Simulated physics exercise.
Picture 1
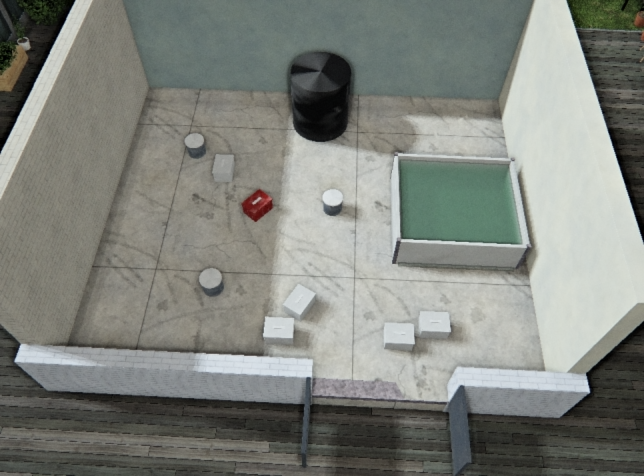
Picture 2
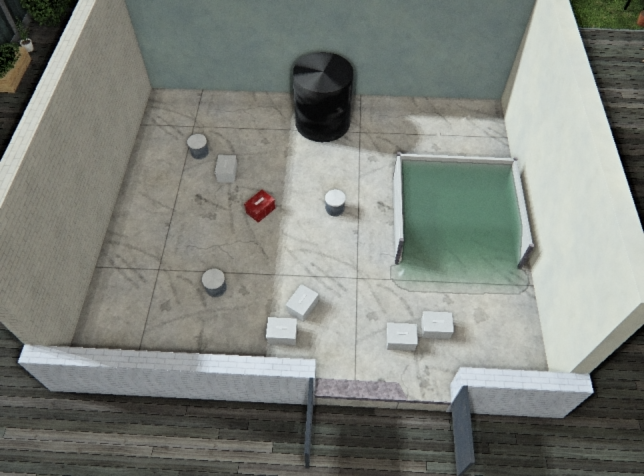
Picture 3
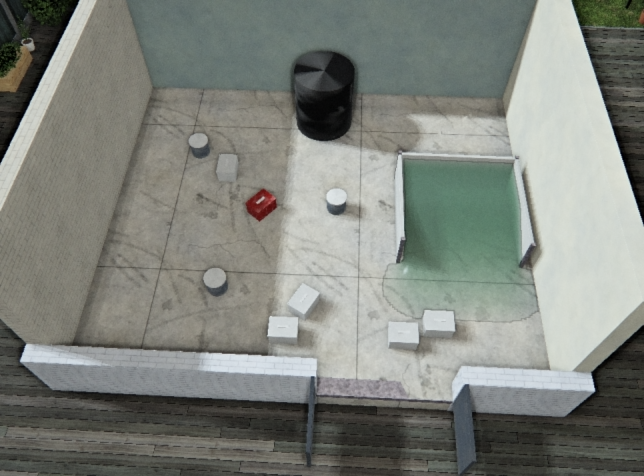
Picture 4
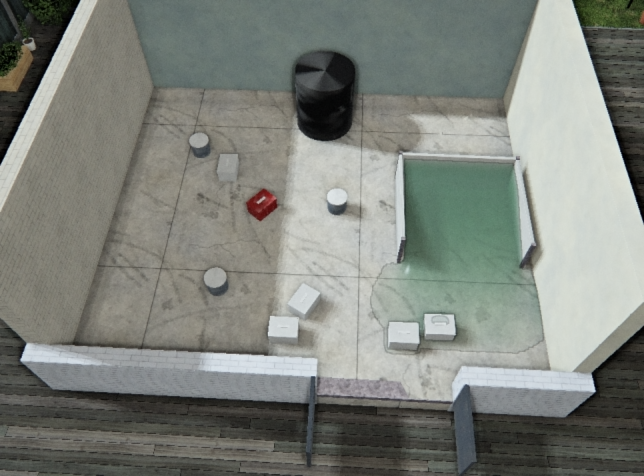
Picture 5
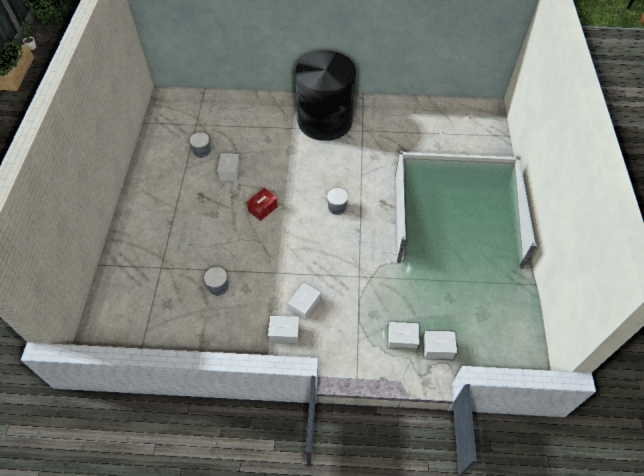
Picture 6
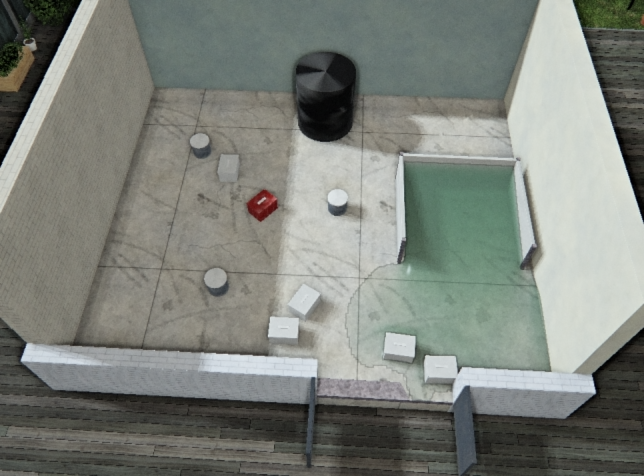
In a walled yard seen from above, the near side of a tank of green water gave way, and water spread across the floor toward the front, nudging two pale blocks there slightly.
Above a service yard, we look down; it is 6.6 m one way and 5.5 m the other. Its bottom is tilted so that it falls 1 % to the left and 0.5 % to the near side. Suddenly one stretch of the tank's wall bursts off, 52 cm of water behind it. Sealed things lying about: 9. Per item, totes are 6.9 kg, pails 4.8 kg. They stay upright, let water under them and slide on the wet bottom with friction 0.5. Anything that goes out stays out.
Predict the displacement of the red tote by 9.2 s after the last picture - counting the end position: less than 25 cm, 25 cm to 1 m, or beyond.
It will be left near its start.
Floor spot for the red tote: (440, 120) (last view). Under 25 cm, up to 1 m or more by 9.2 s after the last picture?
Short answer: It hardly moves.
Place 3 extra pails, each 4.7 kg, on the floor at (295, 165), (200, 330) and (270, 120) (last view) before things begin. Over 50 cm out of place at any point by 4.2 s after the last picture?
In turn: Less, past it, short of it.
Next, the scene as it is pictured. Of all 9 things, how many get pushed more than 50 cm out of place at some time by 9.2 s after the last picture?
4 in all.
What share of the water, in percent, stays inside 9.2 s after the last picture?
About 52 per cent.
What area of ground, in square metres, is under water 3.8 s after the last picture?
My estimate is roughly 18 m2.
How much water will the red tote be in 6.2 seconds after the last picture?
1 cm or so.
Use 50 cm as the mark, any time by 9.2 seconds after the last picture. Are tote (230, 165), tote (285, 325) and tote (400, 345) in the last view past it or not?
Within the limit, then beyond the limit, then beyond the limit.
Then, 1.2 s after the last picture the red tote is near (262, 201), 0.0 m from its start, aground; 2 of 9 are out; 0 afloat.
Then, 3.8 s after the last picture the red tote is near (262, 201), 0.0 m from its start, aground; 2 of 9 are out; 0 afloat.
Then, 6.2 s after the last picture the red tote is near (262, 201), 0.0 m from its start, aground; 2 of 9 are out; 1 afloat.
Then, 9.2 s after the last picture the red tote is near (262, 201), 0.0 m from its start, aground; 2 of 9 are out; 0 afloat.
